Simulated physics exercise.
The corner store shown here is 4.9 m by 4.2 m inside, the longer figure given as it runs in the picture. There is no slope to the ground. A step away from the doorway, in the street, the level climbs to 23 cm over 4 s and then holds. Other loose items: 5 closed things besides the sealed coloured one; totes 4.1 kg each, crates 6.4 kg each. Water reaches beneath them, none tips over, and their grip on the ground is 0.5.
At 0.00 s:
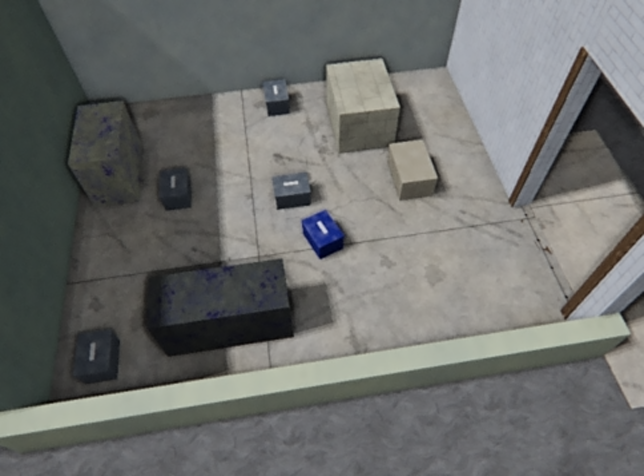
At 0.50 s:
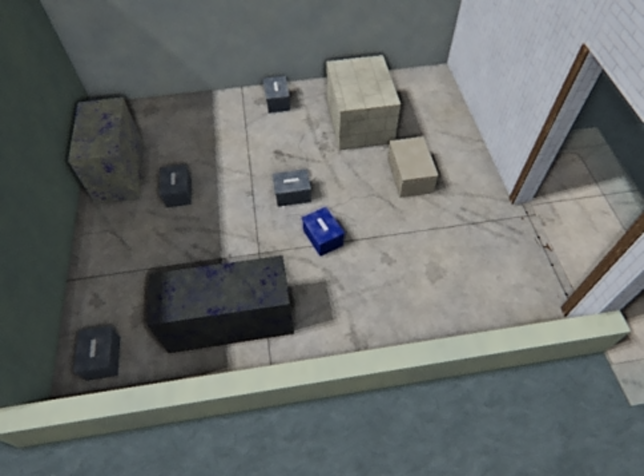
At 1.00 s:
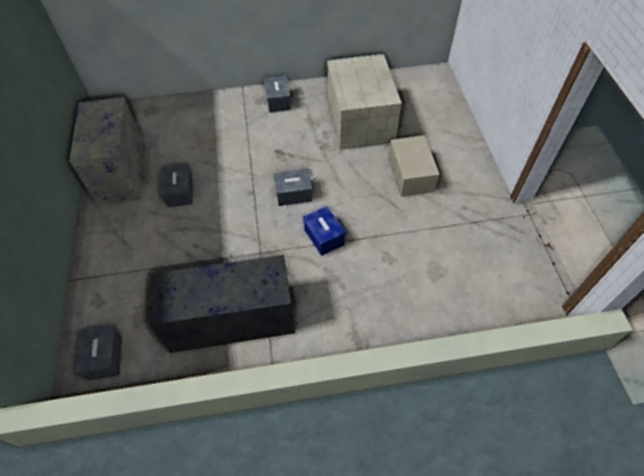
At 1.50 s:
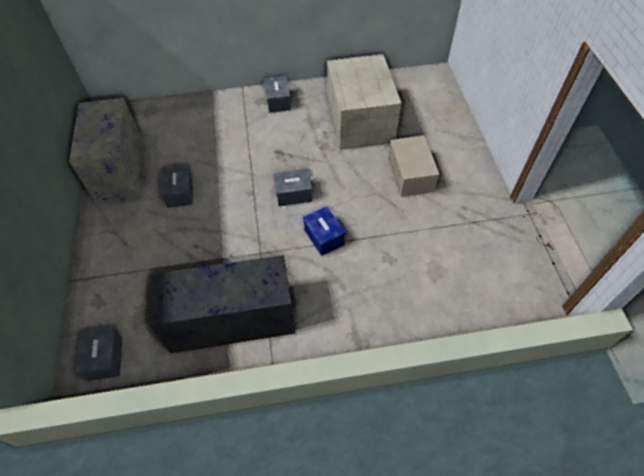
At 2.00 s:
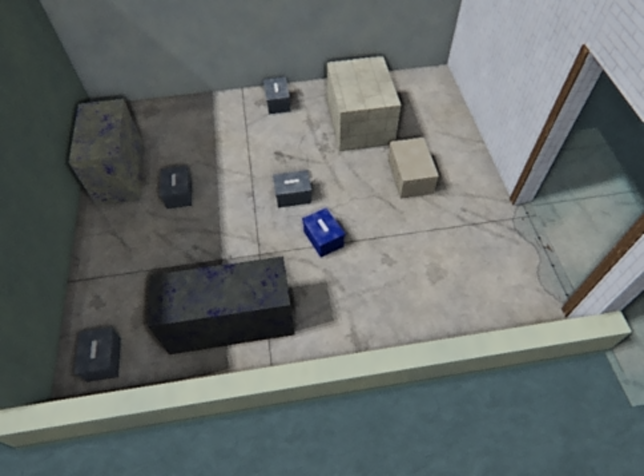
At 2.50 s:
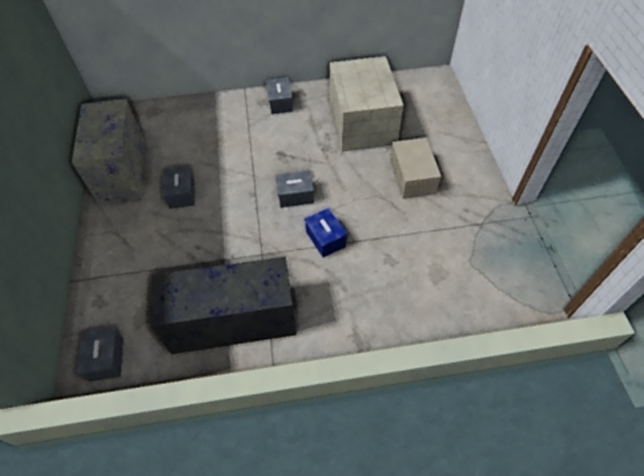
Water covers the street outside a walled room of still boxes, then spreads through the doorway.
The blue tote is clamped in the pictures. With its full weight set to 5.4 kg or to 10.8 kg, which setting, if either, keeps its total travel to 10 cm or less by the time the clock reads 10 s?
Extra weight still does not help.
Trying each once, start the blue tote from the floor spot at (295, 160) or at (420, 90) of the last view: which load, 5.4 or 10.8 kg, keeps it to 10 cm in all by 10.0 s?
Note, in order: Heavier only OK; both OK.
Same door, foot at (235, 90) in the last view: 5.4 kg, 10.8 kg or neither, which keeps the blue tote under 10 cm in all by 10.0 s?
Then neither load is enough.
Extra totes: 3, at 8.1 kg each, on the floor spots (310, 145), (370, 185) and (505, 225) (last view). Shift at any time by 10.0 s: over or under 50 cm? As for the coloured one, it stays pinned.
One by one: Not far enough, too far and too far.
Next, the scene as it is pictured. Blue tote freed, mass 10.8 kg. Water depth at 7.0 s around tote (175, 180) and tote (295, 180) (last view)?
Some 3 cm at the first, some 3 cm at the second.
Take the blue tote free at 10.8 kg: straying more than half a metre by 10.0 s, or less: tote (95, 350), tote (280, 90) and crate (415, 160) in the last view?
Taking them in order: Beyond the mark, within the mark and beyond the mark.
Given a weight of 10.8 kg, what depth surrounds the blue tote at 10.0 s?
Something like 9 centimetres.
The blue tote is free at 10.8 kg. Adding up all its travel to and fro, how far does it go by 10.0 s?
Total distance: Near 200 cm.
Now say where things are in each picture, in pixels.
The blue tote at (322, 228) rests on the ground; water covers 0.0 m2; 0 of 6 have shifted, in the first picture.
The blue tote at (323, 225), on the bottom; water covers 0.0 m2; 0 of 6 have shifted, in the second picture.
The blue tote at (324, 224) rests on the ground; 0.0 m2 under water; 0 of 6 have shifted, in the third picture.
The blue tote at (324, 225) rests on the ground; water covers 0.0 m2; 0 of 6 have shifted, in the fourth picture.
The blue tote at (323, 226) rests on the ground; water covers 0.0 m2; 0 of 6 have shifted, in the fifth picture.
The blue tote at (326, 226), on the bottom; 0.7 m2 under water; 0 of 6 have shifted, in the sixth picture.
After 3.5 s the blue tote would be 0 cm from its start with 5.4 kg and 0 cm from its start with 10.8 kg; 0 cm of water round it then.
After 4.5 s the blue tote would be 23 cm from its start with 5.4 kg and 0 cm from its start with 10.8 kg; 5 cm of water round it then.
After 7.0 s the blue tote would be 251 cm from its start with 5.4 kg and 101 cm from its start with 10.8 kg; 5 cm of water round it then.
After 10.0 s the blue tote would be 264 cm from its start with 5.4 kg and 173 cm from its start with 10.8 kg; 9 cm of water round it then.
